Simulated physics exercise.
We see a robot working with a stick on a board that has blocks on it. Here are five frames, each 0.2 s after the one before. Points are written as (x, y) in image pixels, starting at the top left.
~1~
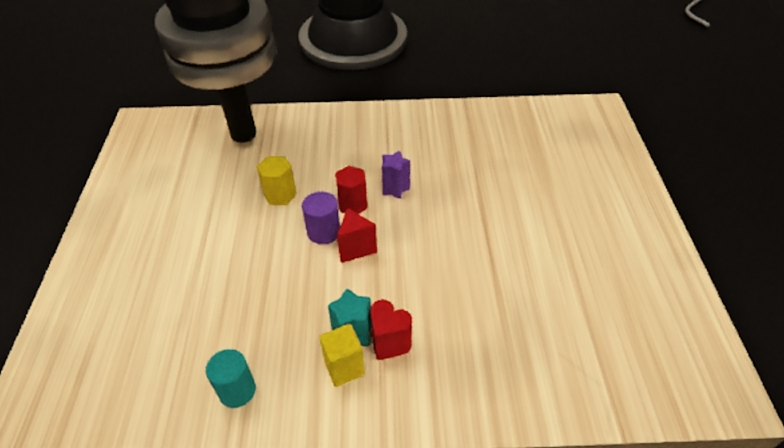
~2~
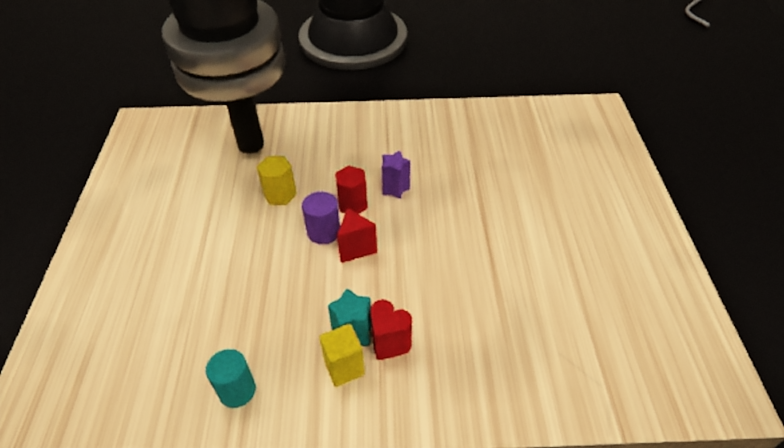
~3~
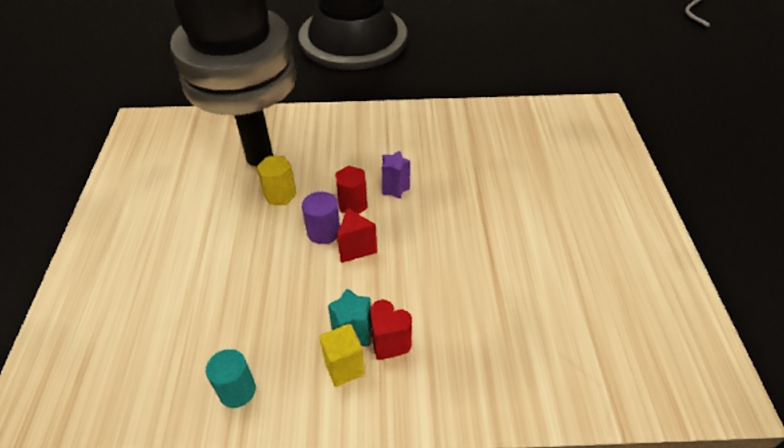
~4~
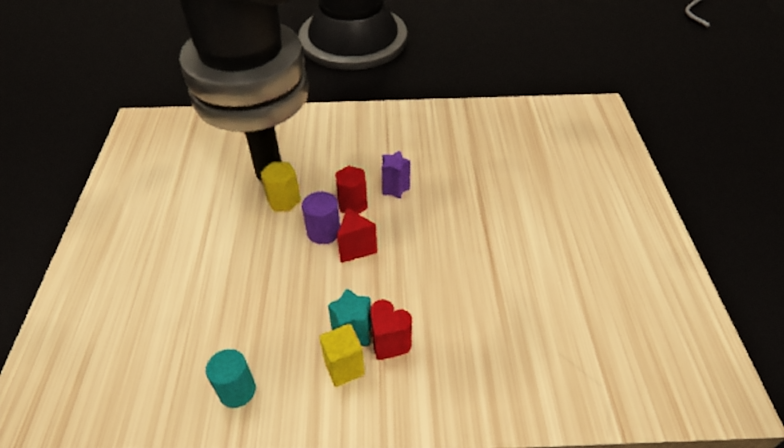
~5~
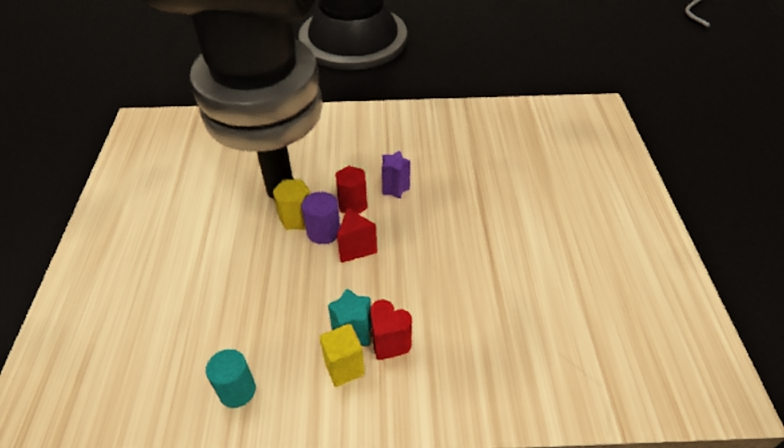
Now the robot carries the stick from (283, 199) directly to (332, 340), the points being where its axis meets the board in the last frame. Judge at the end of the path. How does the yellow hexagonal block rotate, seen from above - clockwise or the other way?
The twist is anticlockwise.
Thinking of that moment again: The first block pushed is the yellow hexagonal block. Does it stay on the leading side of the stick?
The yellow hexagonal block slips off.
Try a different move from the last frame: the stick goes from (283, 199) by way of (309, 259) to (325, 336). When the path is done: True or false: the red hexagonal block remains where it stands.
True - the claim holds.
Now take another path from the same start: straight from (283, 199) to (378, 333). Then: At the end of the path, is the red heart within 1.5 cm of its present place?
In short: No.
What follows on the original path. One third of the way, stick at (296, 231); yellow hexagonal block at (316, 229), turned 30° anticlockwise; purple circular block at (352, 220); red three-sided block at (380, 230), turned 20° clockwise.
Two thirds of the way, stick at (313, 279); yellow hexagonal block at (346, 256); purple circular block at (354, 220); red three-sided block at (382, 230), turned 20° clockwise.
At the end, stick at (331, 332); yellow hexagonal block at (349, 259), turned 145° anticlockwise; purple circular block at (354, 220); yellow square block at (347, 351), turned 40° clockwise; turquoise star block at (362, 319), turned 35° anticlockwise; red hexagonal block not moved; red three-sided block at (382, 230), turned 20° clockwise.
